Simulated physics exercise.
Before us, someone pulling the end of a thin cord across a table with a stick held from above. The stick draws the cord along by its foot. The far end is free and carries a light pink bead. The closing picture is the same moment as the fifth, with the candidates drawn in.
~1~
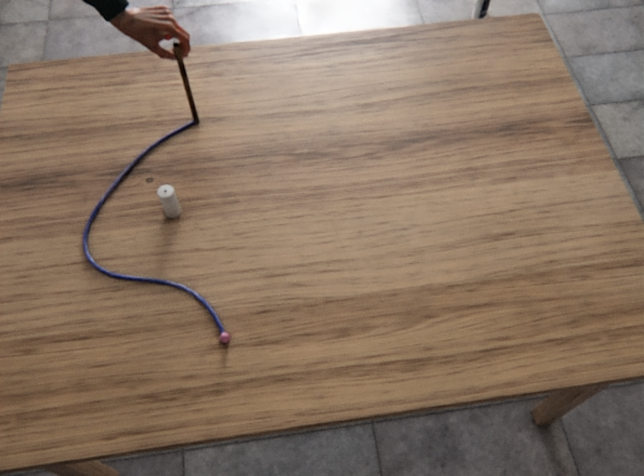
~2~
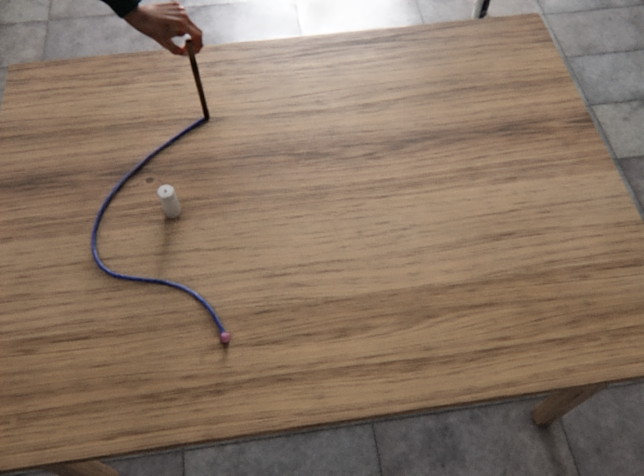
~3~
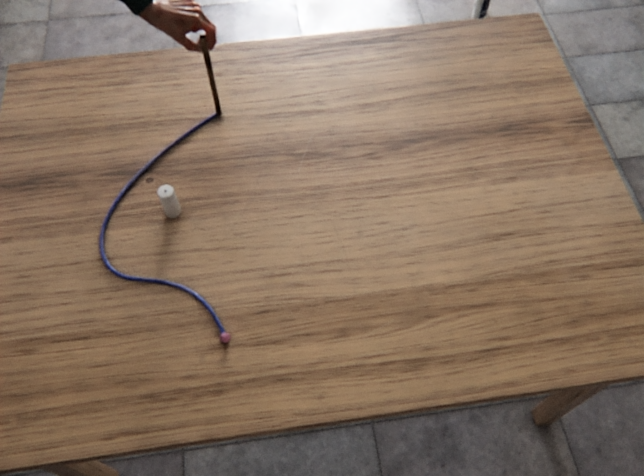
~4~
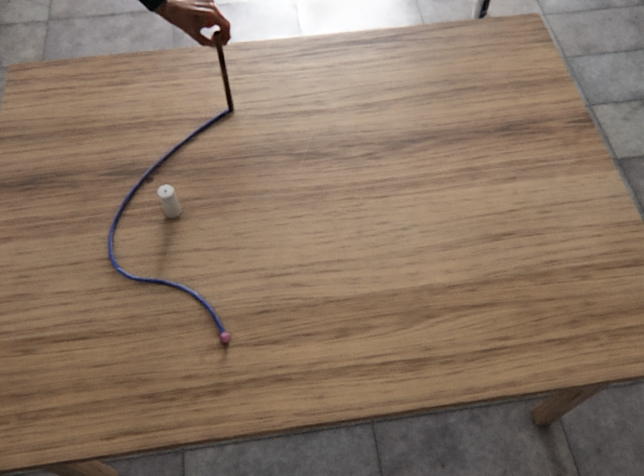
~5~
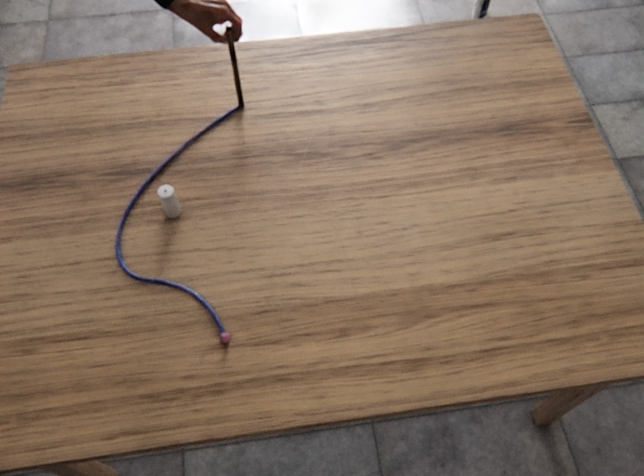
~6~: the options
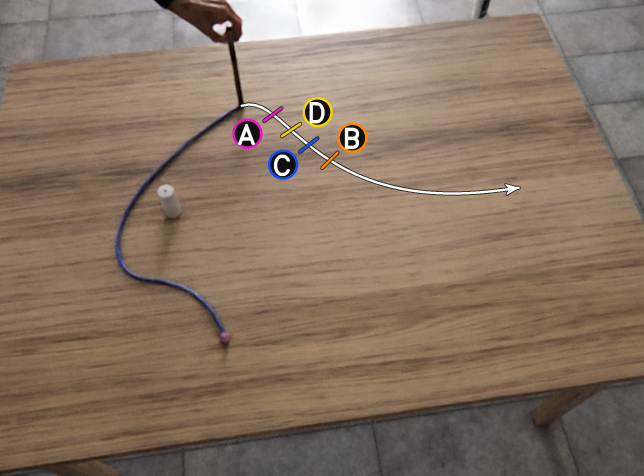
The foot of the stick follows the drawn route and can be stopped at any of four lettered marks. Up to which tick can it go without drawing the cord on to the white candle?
Up to mark B.
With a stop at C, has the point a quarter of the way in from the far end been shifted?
No.
On the copy, A at (273, 115); B at (330, 160); C at (309, 145); D at (291, 130); the route from (241, 106) via (363, 177) to (519, 188).
On B. First, foot of the stick (275, 117), middle of the cord (139, 213), free end (225, 338).
Then, foot of the stick (304, 141), middle of the cord (147, 210), free end (225, 338).
Finally, foot of the stick (330, 161), middle of the cord (159, 209), free end (225, 338); nothing has been touched.
By contrast, A is safe but short; C is safe but short; D is safe but short.
